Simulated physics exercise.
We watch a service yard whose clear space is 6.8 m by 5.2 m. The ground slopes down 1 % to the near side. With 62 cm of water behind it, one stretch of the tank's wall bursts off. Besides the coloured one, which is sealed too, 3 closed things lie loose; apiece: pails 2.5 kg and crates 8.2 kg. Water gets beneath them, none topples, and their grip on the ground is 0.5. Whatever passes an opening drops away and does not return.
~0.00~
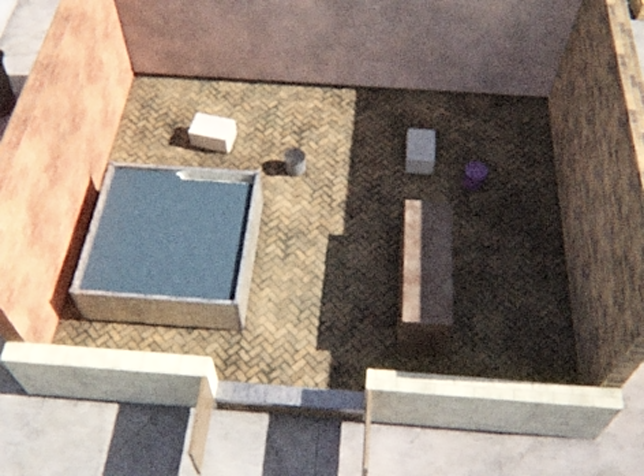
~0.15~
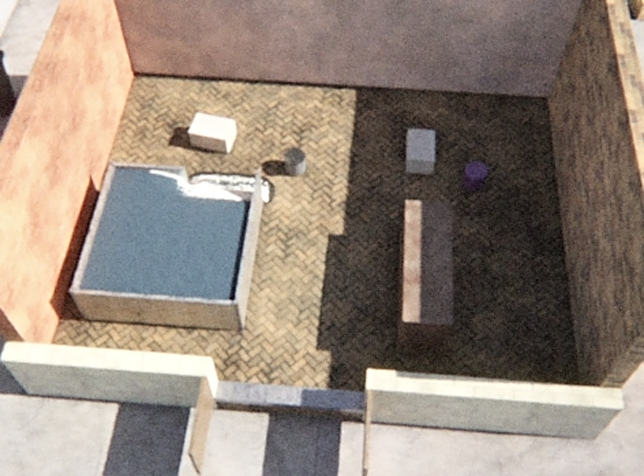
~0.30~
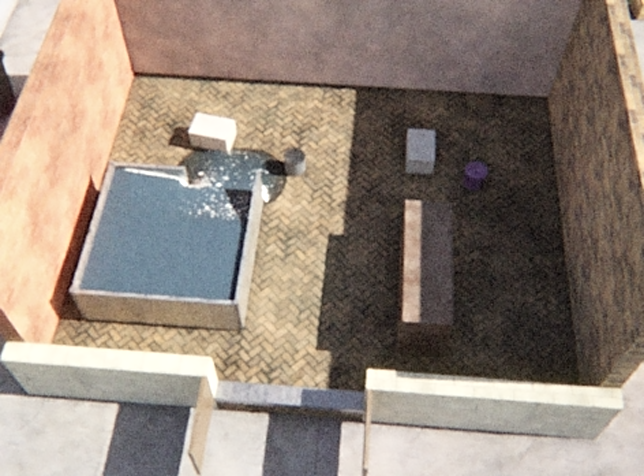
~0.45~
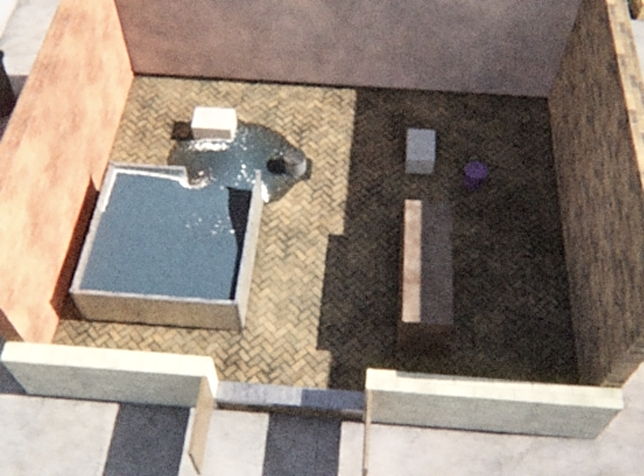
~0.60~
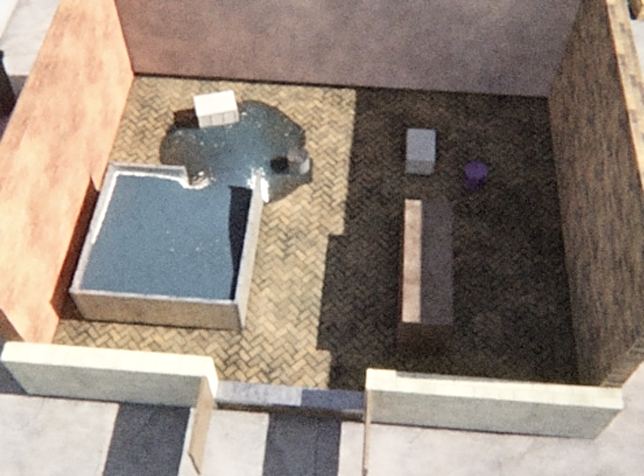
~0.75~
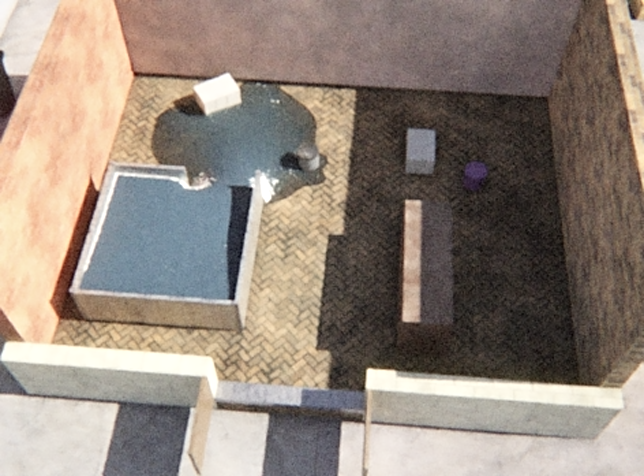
Water bursting through a gap in a tank's far wall, spreading across brick paving and shifting a white crate toward the back.
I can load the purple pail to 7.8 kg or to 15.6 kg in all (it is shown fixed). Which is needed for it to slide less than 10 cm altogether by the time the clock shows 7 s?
Verdict: Only the higher weight holds it.
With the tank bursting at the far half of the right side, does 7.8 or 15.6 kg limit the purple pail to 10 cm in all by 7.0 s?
In that case neither load is enough.
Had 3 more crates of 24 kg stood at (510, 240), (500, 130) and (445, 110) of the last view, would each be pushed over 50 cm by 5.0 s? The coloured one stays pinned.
In that order: Short of it, more, past it.
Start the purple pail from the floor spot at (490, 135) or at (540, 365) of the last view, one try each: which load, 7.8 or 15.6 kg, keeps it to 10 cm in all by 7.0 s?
In that order: Neither is enough; only the larger holds.
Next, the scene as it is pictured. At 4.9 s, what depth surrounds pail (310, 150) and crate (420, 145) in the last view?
About 4 and 3 cm.
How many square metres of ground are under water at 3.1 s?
About 19 m2.
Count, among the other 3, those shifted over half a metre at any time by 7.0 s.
3 of them.
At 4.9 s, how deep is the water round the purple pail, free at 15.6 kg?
About 5 cm.
After 1.4 s the purple pail would be 0 cm from its start with 7.8 kg and 0 cm from its start with 15.6 kg; 0 cm of water round it then.
After 3.1 s the purple pail would be 0 cm from its start with 7.8 kg and 0 cm from its start with 15.6 kg; 0 cm of water round it then.
After 4.9 s the purple pail would be 2 cm from its start with 7.8 kg and 0 cm from its start with 15.6 kg; 5 cm of water round it then.
After 7.0 s the purple pail would be 27 cm from its start with 7.8 kg and 0 cm from its start with 15.6 kg; 7 cm of water round it then.
